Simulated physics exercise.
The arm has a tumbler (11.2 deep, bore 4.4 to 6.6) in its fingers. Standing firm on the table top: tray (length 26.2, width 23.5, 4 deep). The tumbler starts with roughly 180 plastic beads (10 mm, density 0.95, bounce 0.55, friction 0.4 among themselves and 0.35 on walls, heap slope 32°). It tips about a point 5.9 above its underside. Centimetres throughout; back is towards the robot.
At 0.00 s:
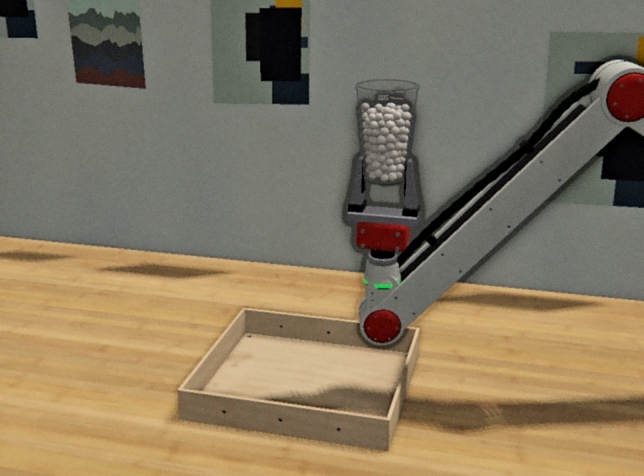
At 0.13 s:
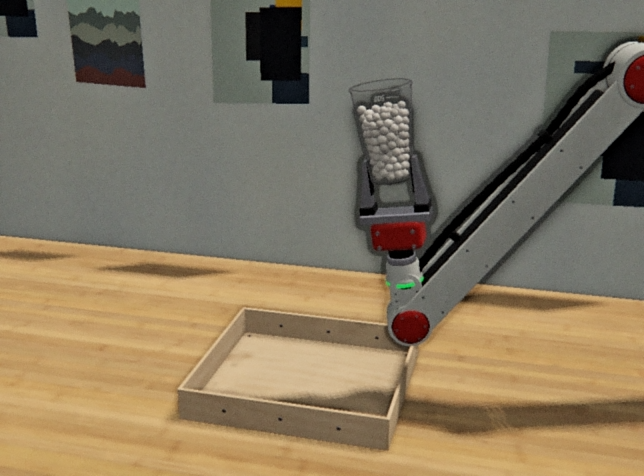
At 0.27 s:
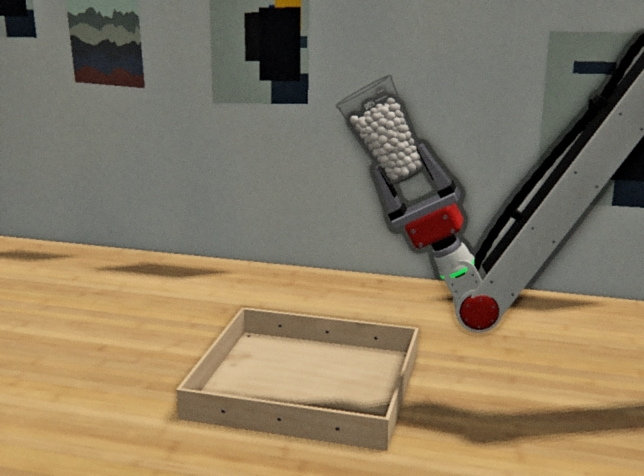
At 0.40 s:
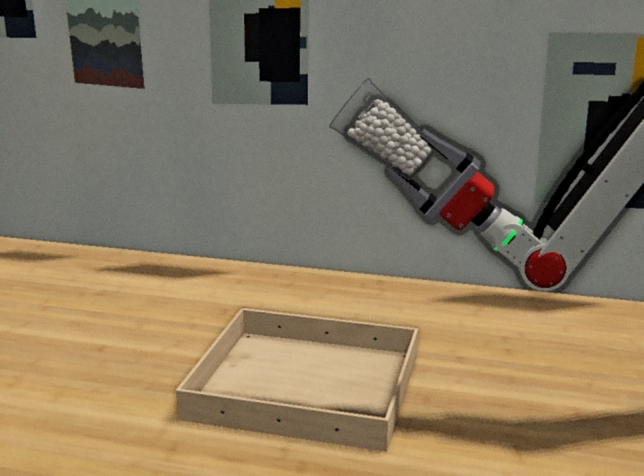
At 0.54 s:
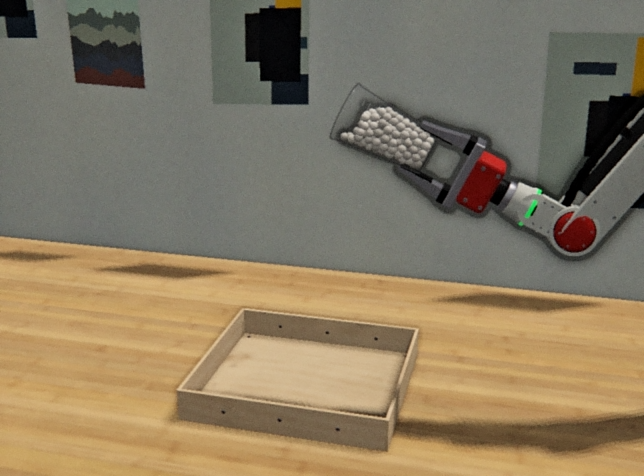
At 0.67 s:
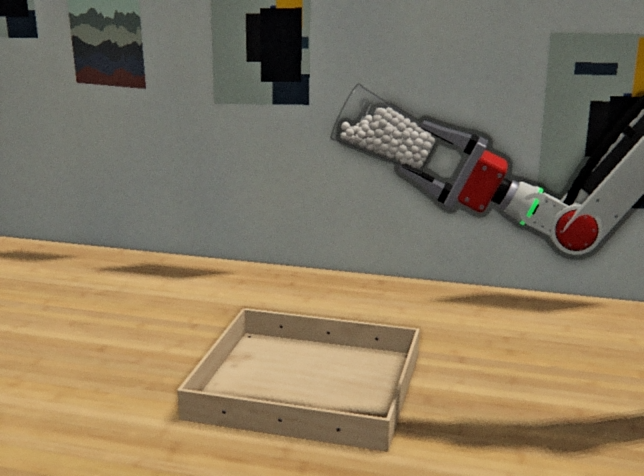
A robotic arm gripping a clear tumbler of white beads tilts it leftward above a shallow wooden tray, the beads staying inside.
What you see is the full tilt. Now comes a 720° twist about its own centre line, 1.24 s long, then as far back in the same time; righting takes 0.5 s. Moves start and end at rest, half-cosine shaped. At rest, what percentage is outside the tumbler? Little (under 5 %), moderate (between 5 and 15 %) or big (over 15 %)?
Outside the tumbler the share is moderate, between 5 and 15 %.
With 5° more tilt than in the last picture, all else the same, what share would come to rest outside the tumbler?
In that case some 20 per cent.
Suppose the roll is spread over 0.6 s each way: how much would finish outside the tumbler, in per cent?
Then about 5 per cent.
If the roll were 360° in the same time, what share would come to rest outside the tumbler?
It would be near 10 per cent.
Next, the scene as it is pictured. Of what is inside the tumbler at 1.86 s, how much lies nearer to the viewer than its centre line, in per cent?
Some 60 per cent.
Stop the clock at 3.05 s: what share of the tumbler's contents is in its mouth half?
About 40 per cent.
By 1.86 s, tipped 66°, highest piece 38 above the table; 174 in the tumbler, 5 in the tray, 3 in flight or on a rim.
By 3.05 s, tipped 66°, highest piece 38 above the table; 167 in the tumbler, 14 in the tray, 1 in flight or on a rim.
By 3.85 s, upright, highest piece 40 above the table; 167 in the tumbler, 15 in the tray.
By 4.55 s, upright, highest piece 40 above the table; 167 in the tumbler, 15 in the tray.
Final count, 167 in the tumbler, 15 in the tray. That is 8 % outside the tumbler.
